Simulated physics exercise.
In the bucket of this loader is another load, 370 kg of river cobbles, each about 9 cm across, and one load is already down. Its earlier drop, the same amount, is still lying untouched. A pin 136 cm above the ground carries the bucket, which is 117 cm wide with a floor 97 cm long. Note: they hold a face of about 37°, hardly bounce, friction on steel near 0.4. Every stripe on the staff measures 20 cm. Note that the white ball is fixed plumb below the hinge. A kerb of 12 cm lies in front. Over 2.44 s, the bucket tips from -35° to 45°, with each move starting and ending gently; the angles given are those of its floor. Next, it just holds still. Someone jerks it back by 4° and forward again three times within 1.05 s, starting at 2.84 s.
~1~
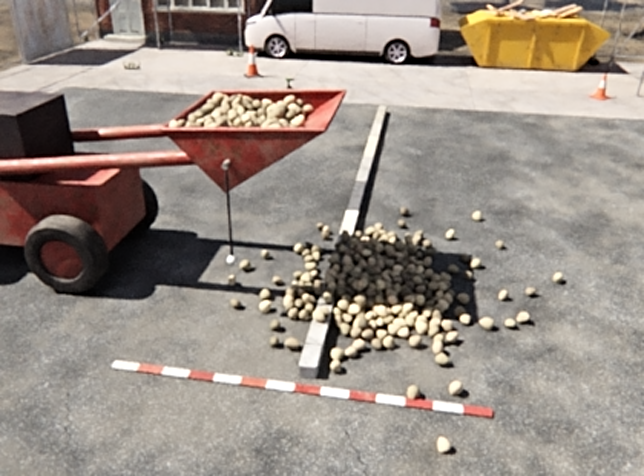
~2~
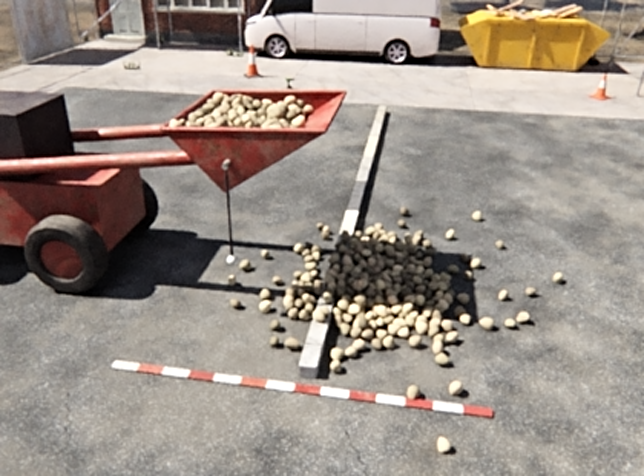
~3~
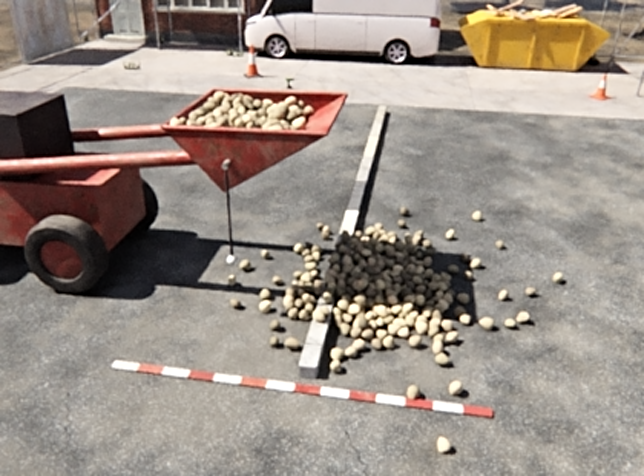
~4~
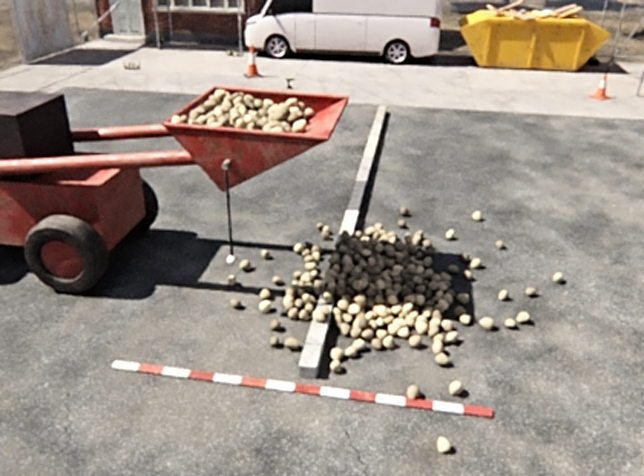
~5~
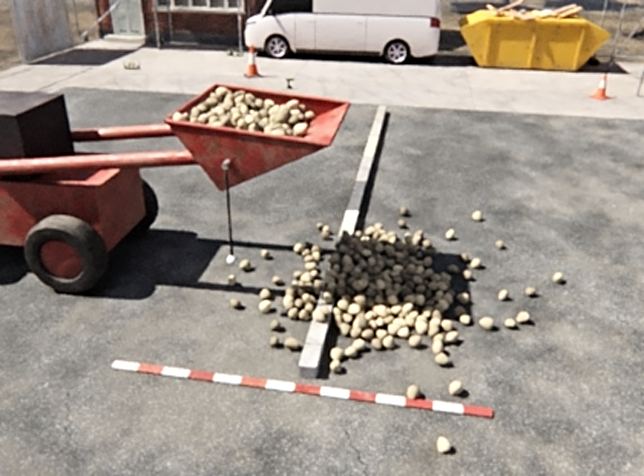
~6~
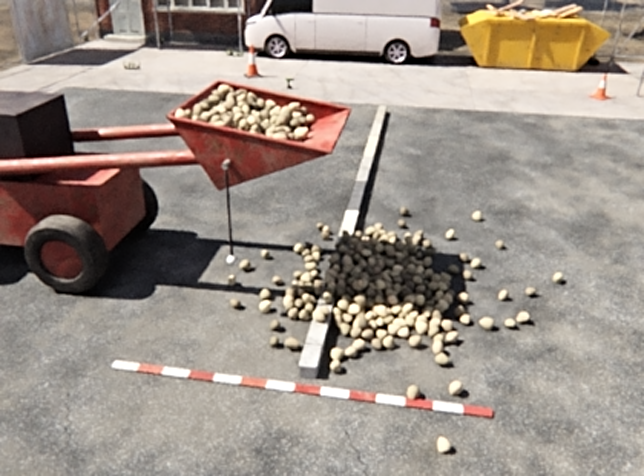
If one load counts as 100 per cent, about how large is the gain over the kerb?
Around 59 per cent.
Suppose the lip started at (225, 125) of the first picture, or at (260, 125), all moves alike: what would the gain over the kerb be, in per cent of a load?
Case one about 0 %, case two about 5 %.
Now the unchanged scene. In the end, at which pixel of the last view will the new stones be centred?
The middle ends up near (348, 270).
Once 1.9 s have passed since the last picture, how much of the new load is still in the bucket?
Some 0 %, roughly, is held.
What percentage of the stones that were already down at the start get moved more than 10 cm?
Roughly 15 % of them.
Then, 1.2 s after the last picture the floor is at 33°; in per cent of one load, 93 in the bucket, 23 on this side of the kerb, 84 over the kerb; the foremost stones are at (511, 282).
Then, 1.9 s after the last picture the floor is at 45°; in per cent of one load, 2 in the bucket, 65 on this side of the kerb, 133 over the kerb; the foremost stones are at (511, 282).
Then, 3.7 s after the last picture the floor is at 45°; in per cent of one load, 0 in the bucket, 57 on this side of the kerb, 142 over the kerb; the foremost stones are at (511, 282).
Then, 6.5 s after the last picture the floor is at 45°; in per cent of one load, 0 in the bucket, 57 on this side of the kerb, 142 over the kerb; the foremost stones are at (511, 282). Net gain over the kerb, 59.
